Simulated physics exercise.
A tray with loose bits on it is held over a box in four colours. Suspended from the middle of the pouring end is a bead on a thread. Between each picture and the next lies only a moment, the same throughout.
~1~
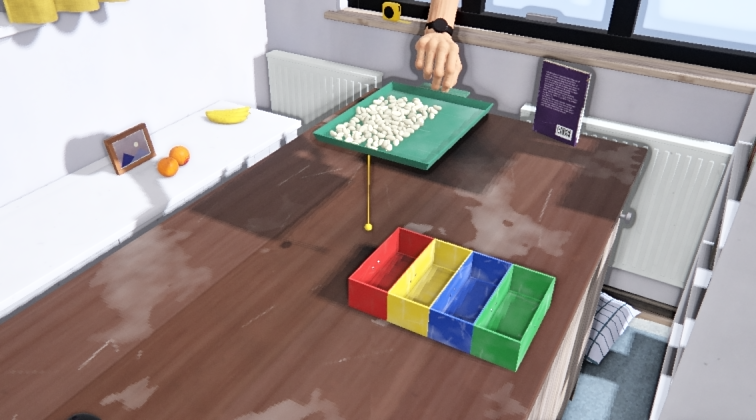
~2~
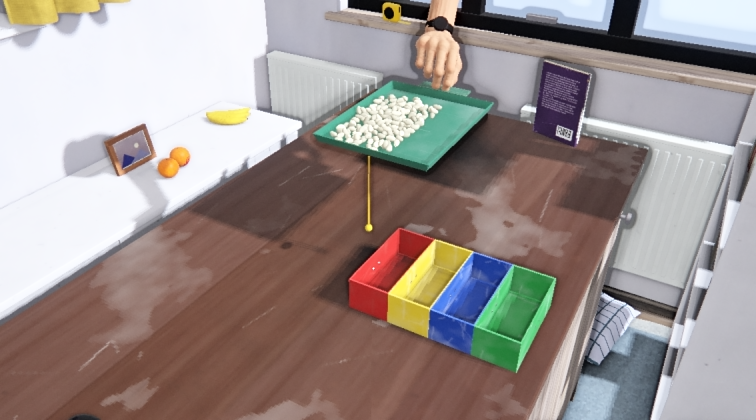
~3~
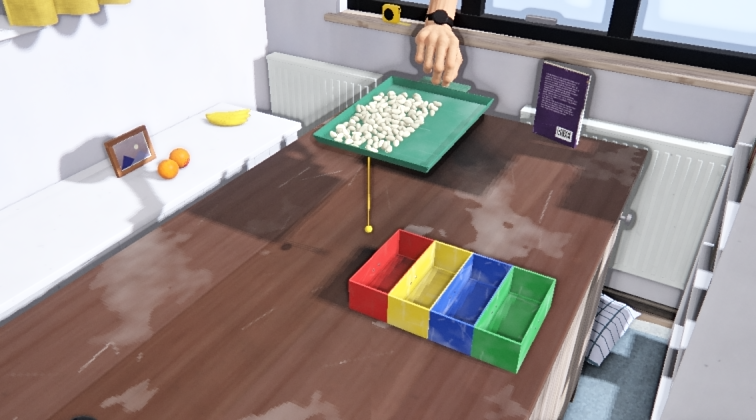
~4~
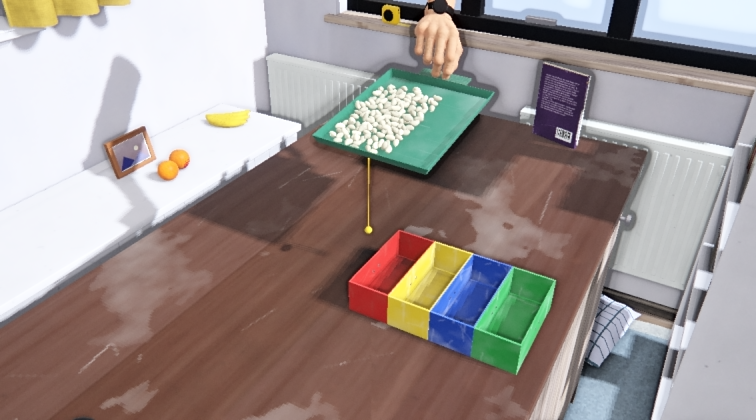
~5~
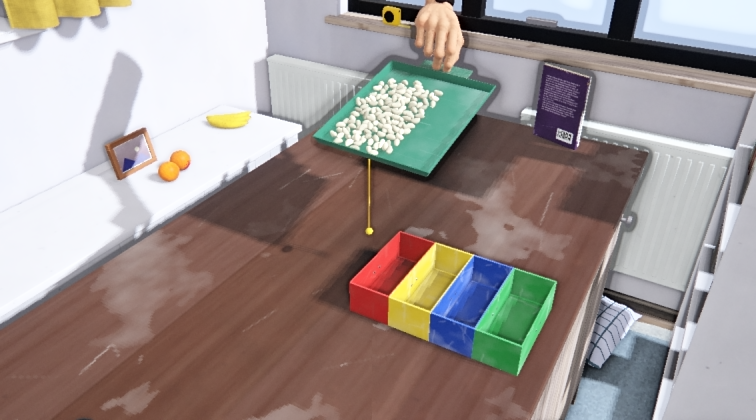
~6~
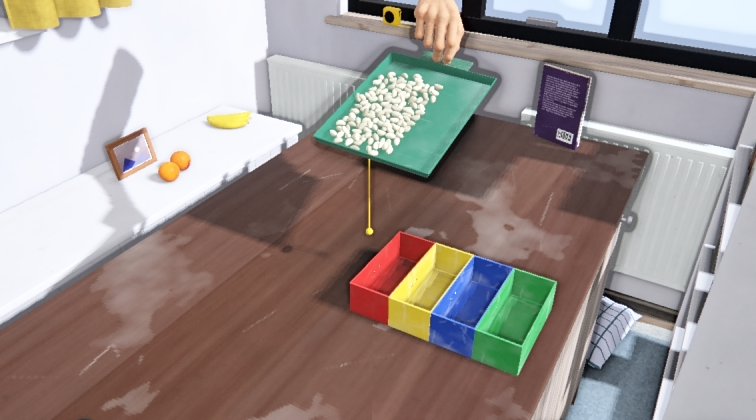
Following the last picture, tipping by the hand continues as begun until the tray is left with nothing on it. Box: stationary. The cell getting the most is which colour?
It is red.
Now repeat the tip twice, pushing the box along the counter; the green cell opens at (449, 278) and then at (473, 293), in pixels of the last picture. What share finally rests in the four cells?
You'd get 100 per cent first and 90 per cent second.
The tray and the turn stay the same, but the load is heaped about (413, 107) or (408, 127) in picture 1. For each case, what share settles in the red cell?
50 and 50 per cent.
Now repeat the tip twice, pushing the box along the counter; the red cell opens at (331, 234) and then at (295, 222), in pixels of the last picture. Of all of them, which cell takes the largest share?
The blue cell, then green.
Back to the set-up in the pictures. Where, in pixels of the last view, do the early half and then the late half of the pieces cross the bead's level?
First around (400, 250), afterwards around (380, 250).
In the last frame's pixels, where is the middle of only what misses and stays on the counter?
I'd say near (335, 292), give or take.
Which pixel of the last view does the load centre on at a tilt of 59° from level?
Roughly at (382, 138).
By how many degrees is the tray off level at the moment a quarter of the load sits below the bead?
Somewhere around 85 degrees.
Soon, tray tipped steeply; nearly all on the tray; a small part falling or outside the box.
A while on, tray tipped right over; a stray few on the tray; about a third in the red cell; about a quarter in the yellow cell; about half falling or outside the box.
Towards the end, tray tipped past a quarter turn; about a third in the red cell; about a quarter in the yellow cell; about a third falling or outside the box.
Finally, tray tipped past a quarter turn; about a third in the red cell; about a quarter in the yellow cell; none in the green cell; none in the blue cell; about a third outside the box.
